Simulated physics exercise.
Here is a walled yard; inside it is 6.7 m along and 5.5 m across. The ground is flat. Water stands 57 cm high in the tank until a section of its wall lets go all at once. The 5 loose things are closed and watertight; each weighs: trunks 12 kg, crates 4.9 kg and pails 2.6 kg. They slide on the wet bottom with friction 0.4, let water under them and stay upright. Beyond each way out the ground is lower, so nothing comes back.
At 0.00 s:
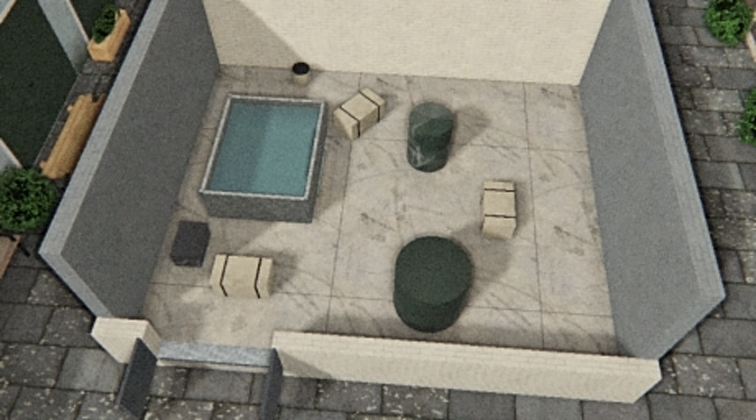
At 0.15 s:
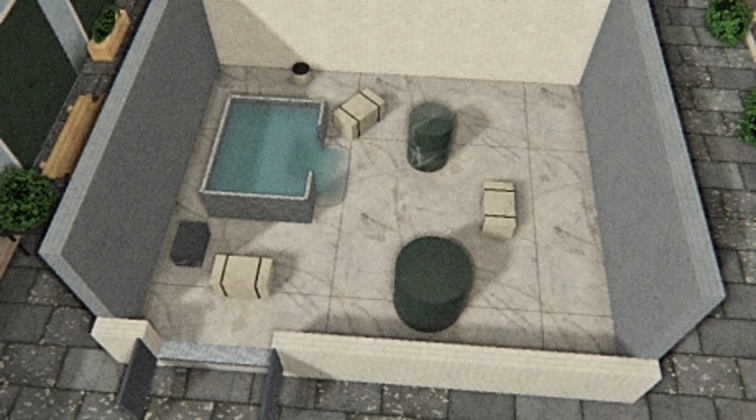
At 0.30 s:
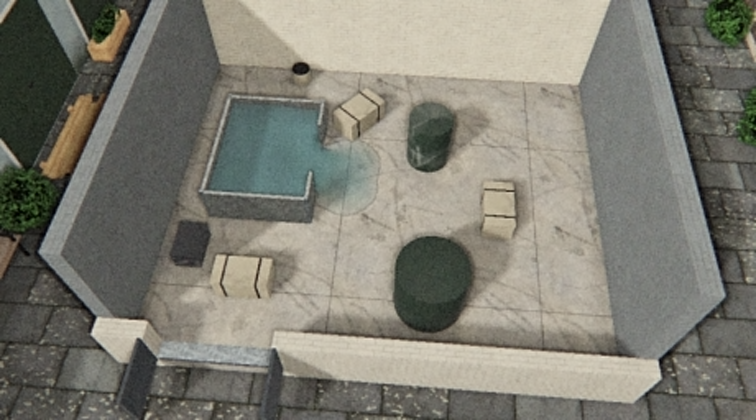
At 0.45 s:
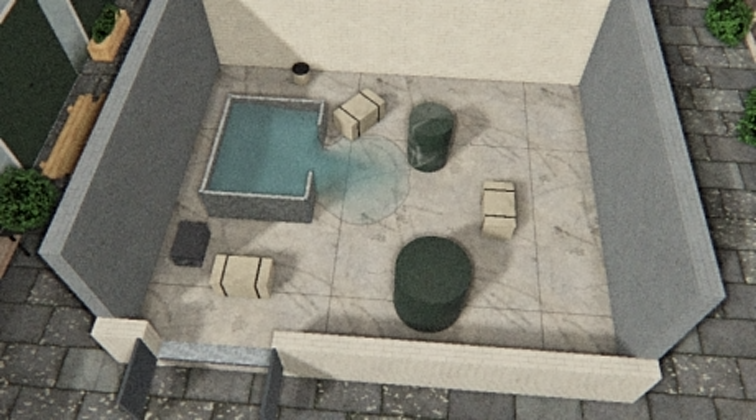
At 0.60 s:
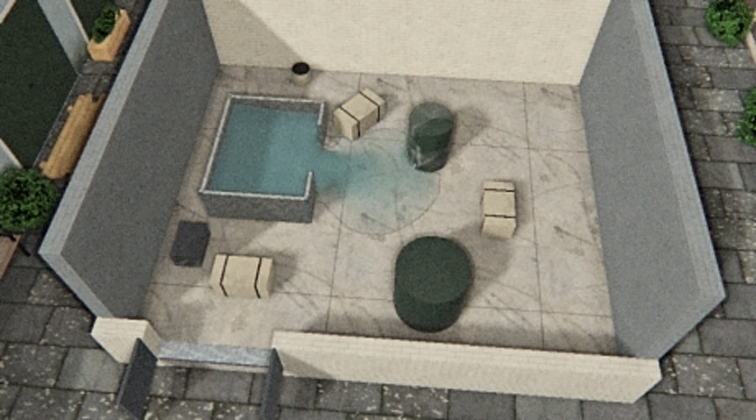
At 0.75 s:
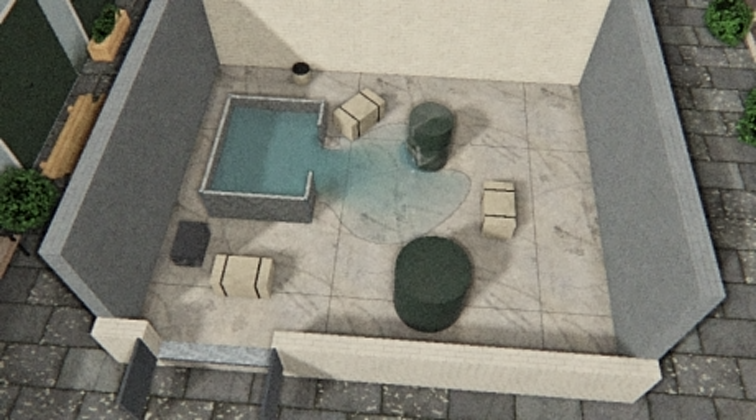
In a walled yard with a pale tiled floor, a raised pool of blue-green water stands at the left among strapped crates and two dark green rounded objects. A gap opens in the pool's right side, and a thin sheet of water spreads rightward across the tiles, reaching around the farther green object while everything else stays still.
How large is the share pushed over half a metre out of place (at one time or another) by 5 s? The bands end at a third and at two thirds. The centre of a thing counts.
Share: Under a third.
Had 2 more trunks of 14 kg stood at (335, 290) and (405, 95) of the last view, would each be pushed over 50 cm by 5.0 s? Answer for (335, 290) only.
Answer: Less.
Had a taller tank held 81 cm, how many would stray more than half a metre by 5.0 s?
In that case 2 of them.
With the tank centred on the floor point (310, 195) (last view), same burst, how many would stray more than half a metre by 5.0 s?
In that case 1 of them.
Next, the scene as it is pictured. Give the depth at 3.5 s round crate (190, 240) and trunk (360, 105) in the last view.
About 0 and 2 cm.
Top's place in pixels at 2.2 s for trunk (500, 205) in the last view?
Near (597, 241).
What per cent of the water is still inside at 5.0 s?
About 100 per cent.
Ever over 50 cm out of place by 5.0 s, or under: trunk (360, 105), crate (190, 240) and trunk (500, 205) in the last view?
In that order: Short of it, less, more.
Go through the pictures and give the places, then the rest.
The first frame shows a trunk at (241, 271) rests on the ground; a crate at (188, 239) rests on the ground; water covers 2.8 m2; 0 of 5 have shifted.
The second frame shows a trunk at (241, 271), on the bottom; a crate at (188, 239), on the bottom; water covers 3.3 m2; 0 of 5 have shifted.
The third frame shows a trunk at (241, 271) rests on the ground; a crate at (188, 239) rests on the ground; water covers 4.1 m2; 0 of 5 have shifted.
The fourth frame shows a trunk at (241, 271), on the bottom; a crate at (188, 239) rests on the ground; 4.9 m2 under water; 0 of 5 have shifted.
The fifth frame shows a trunk at (241, 271) rests on the ground; a crate at (188, 239), on the bottom; 5.7 m2 under water; 0 of 5 have shifted.
The sixth frame shows a trunk at (241, 271) rests on the ground; a crate at (188, 239) rests on the ground; water covers 6.6 m2; 0 of 5 have shifted.
After 1.1 s 0 of 5 are over 50 cm from their spots; 0 afloat.
After 2.2 s 1 of 5 are over 50 cm from their spots; 1 afloat.
After 3.5 s 1 of 5 are over 50 cm from their spots; 1 afloat.
After 5.0 s 1 of 5 are over 50 cm from their spots, and 1 have been at some point; 1 afloat.
